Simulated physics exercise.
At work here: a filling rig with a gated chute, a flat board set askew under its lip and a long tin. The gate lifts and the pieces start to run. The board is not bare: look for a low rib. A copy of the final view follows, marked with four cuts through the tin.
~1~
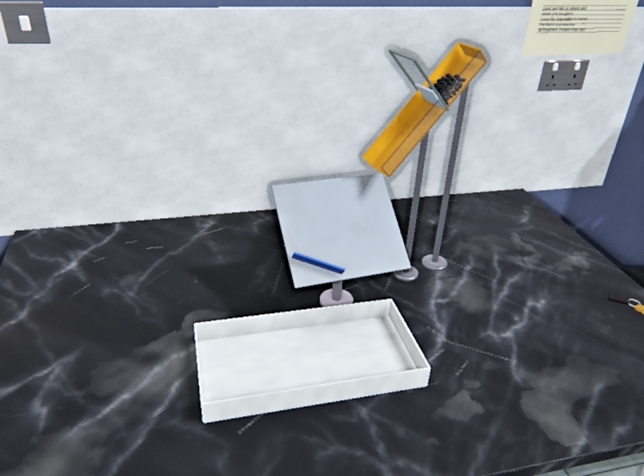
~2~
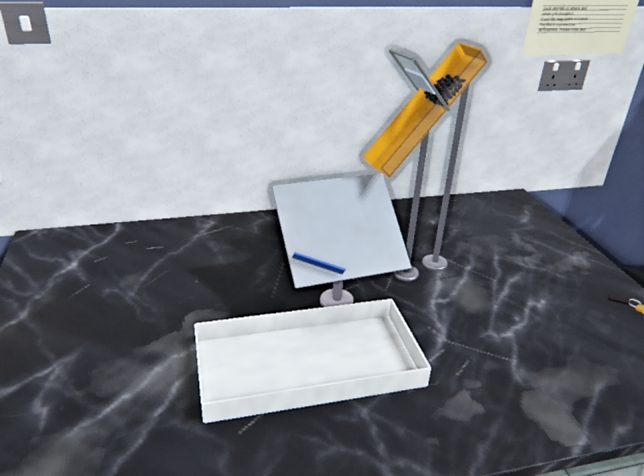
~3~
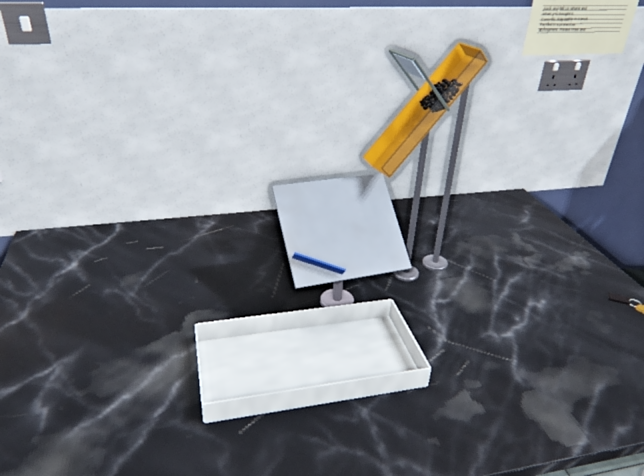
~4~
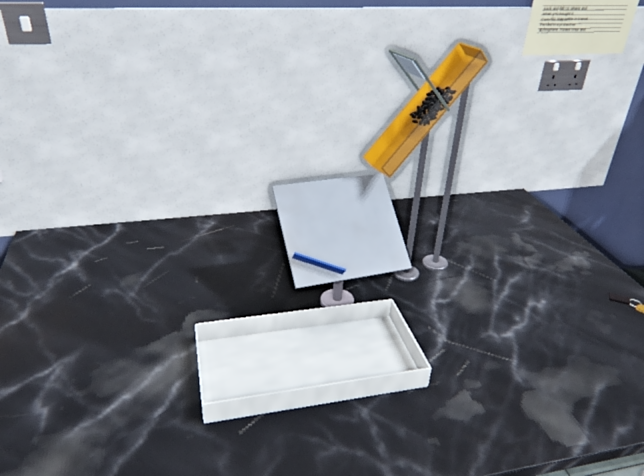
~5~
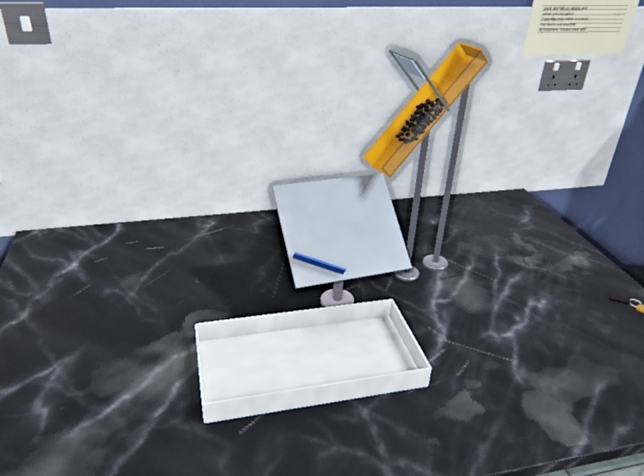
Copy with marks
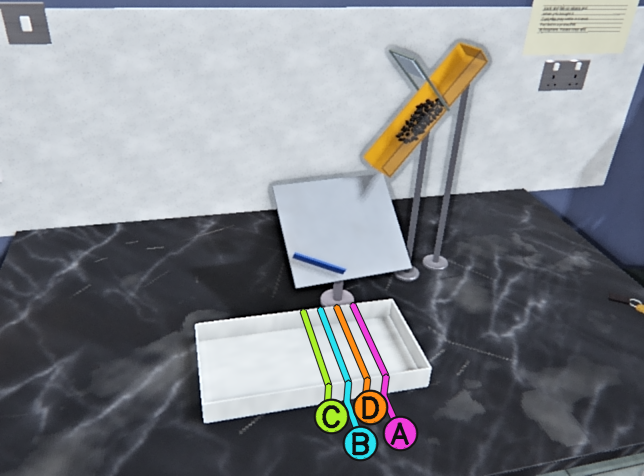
Orange chute above a tilted pale board and empty white tray, its gate lifting and black beans sliding partway down the slope.
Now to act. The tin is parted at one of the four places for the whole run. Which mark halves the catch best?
Choose A.
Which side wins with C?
The right side.
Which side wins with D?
More lands on the right.
On the marked copy, line A crosses the front rim at (385, 375); line B crosses the front rim at (348, 381); line C crosses the front rim at (328, 384); line D crosses the front rim at (367, 378).
For line A, of what is caught, roughly a third on the left of the divider, roughly two thirds on the right.
For line B, of what is caught, just a few on the left of the divider, almost all on the right.
For line C, of what is caught, just a few on the left of the divider, almost all on the right.
For line D, of what is caught, about a tenth on the left of the divider, almost all on the right.
